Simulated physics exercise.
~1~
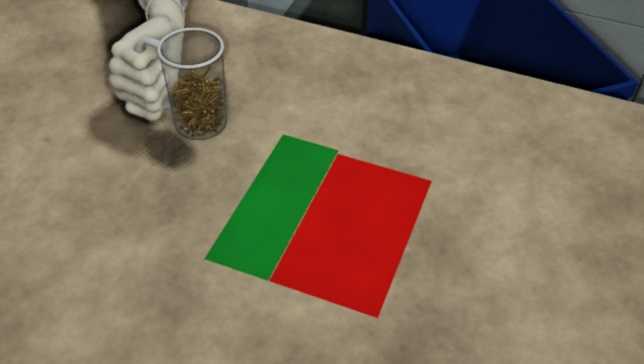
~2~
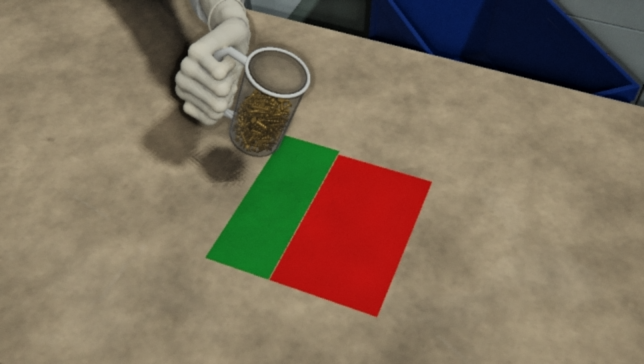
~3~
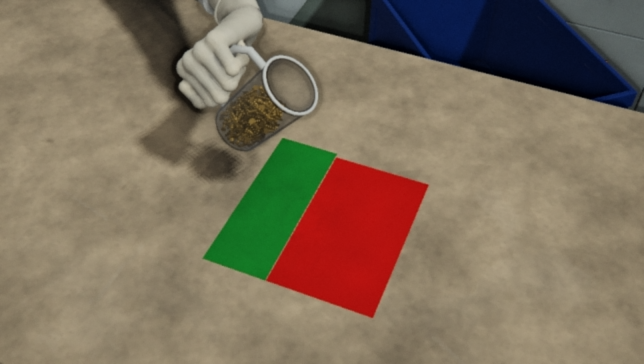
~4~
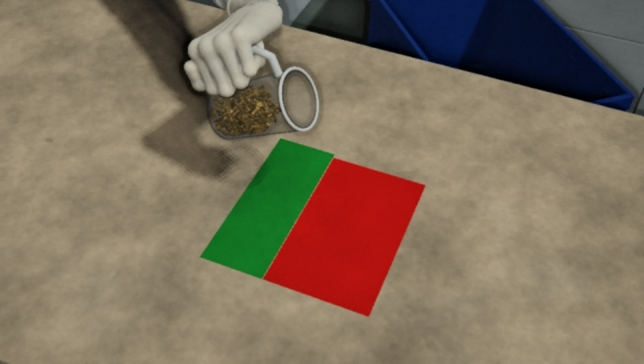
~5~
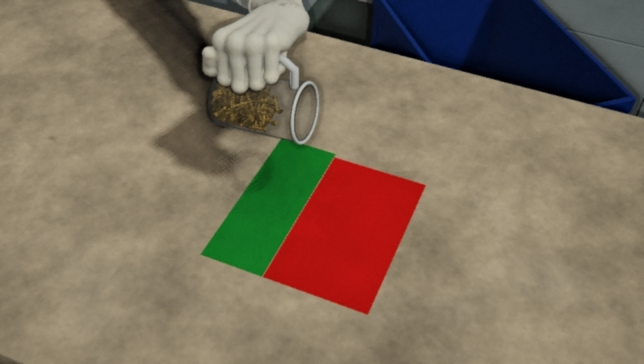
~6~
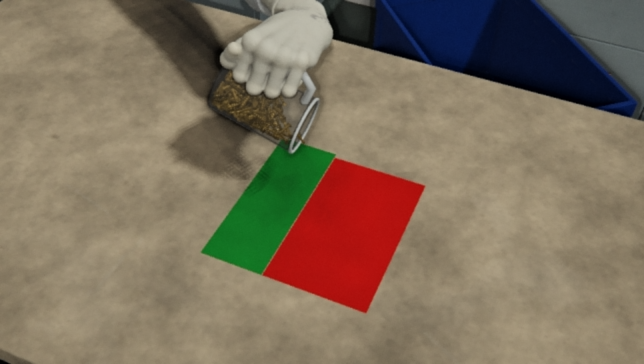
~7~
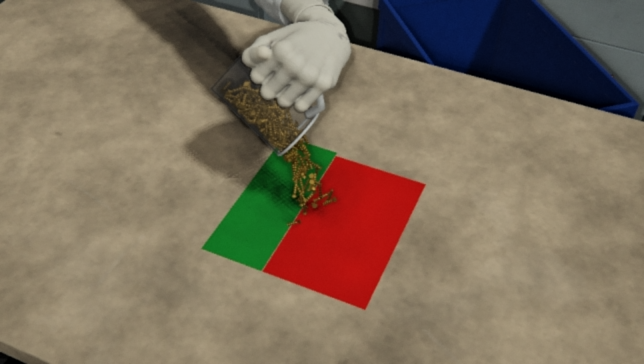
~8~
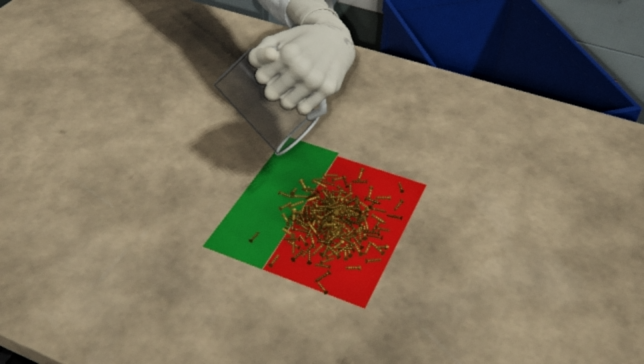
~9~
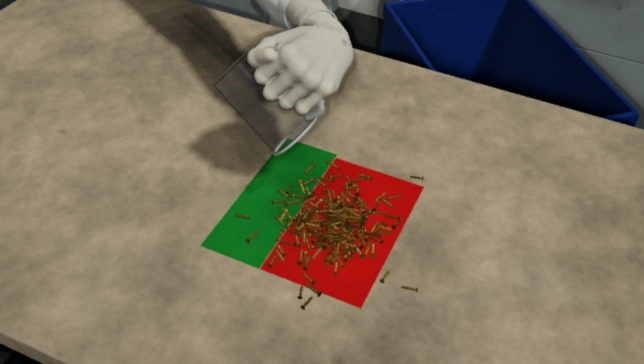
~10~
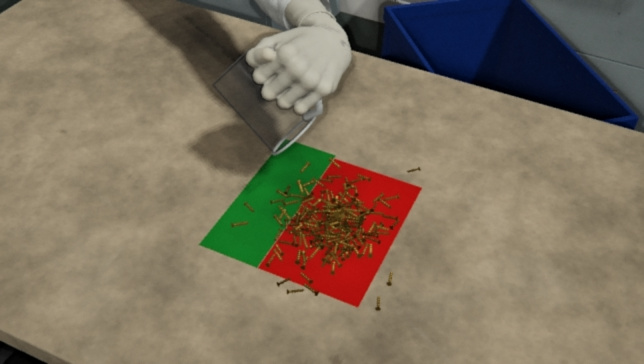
On a bare tabletop, a white robotic hand moved a clear cup of brass-coloured screws right, tipped it over and poured them out, leaving most heaped on the red mat, some on the green mat, and a few scattered on the table.
